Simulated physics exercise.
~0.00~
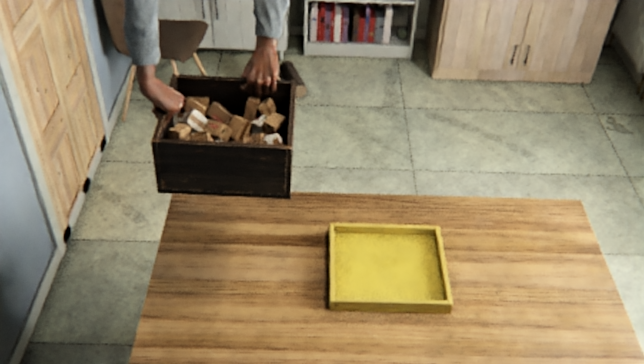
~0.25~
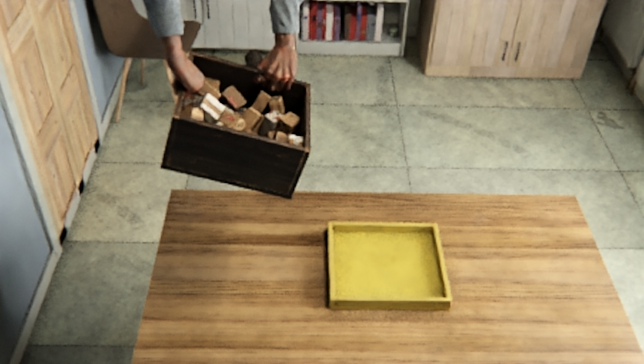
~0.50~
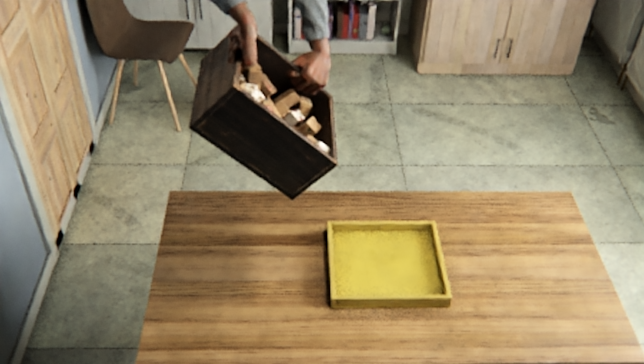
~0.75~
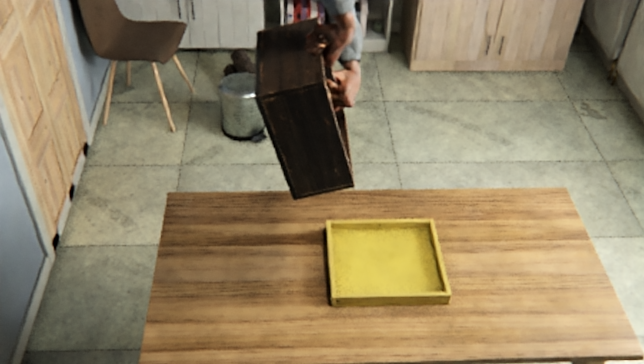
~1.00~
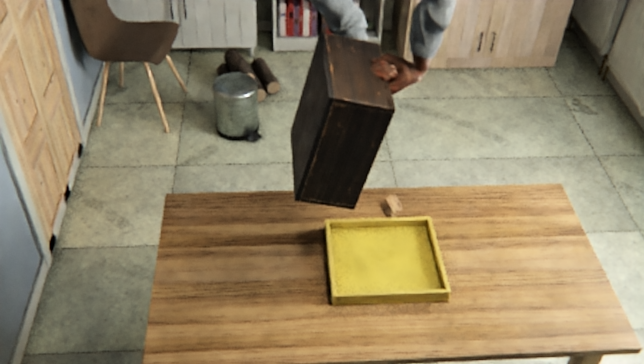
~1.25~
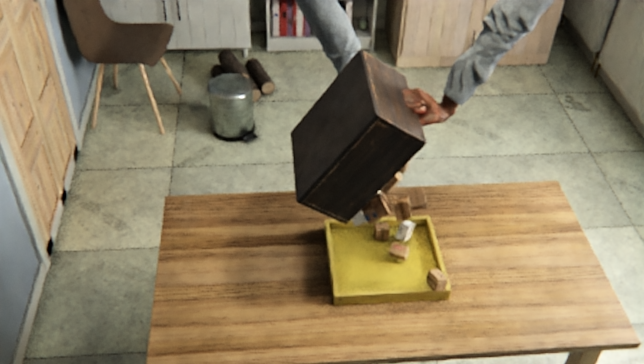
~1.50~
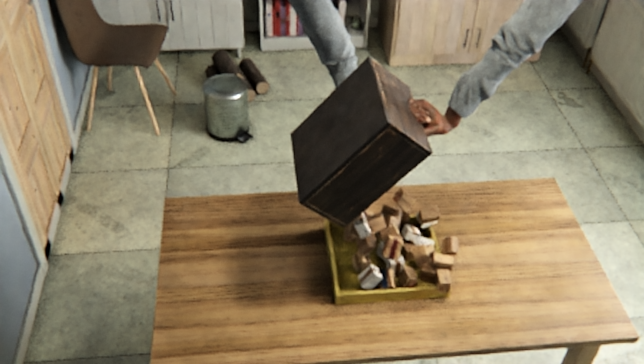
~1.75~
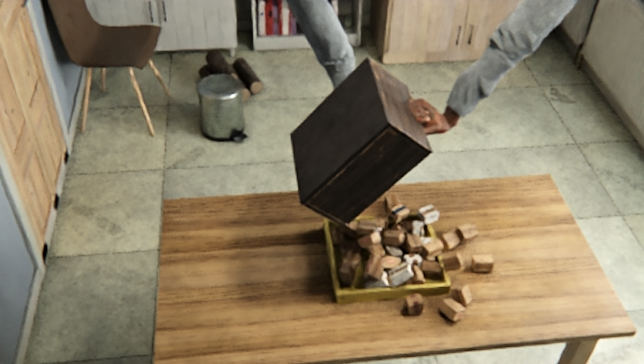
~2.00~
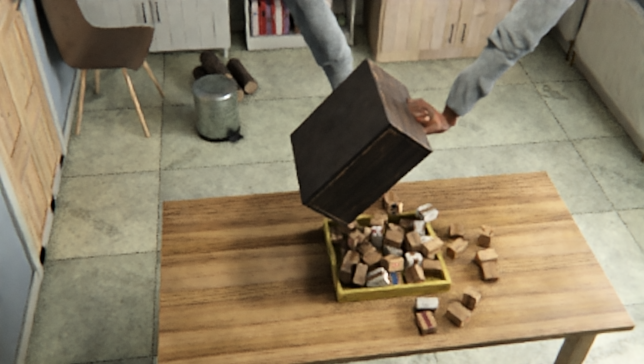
The clip opens on a wooden table with an empty yellow tray, while a pair of hands holds a dark crate full of small brown and whitish parcels behind it to the left. The hands carry the crate to the right and tip it steadily over. A first parcel drops near the tray's back edge, then the rest tumble out in a rush and heap up inside. The crate stops, steeply tilted, as several parcels spill over the right and front sides. At the end most lie piled in the tray, with others scattered on the tabletop.
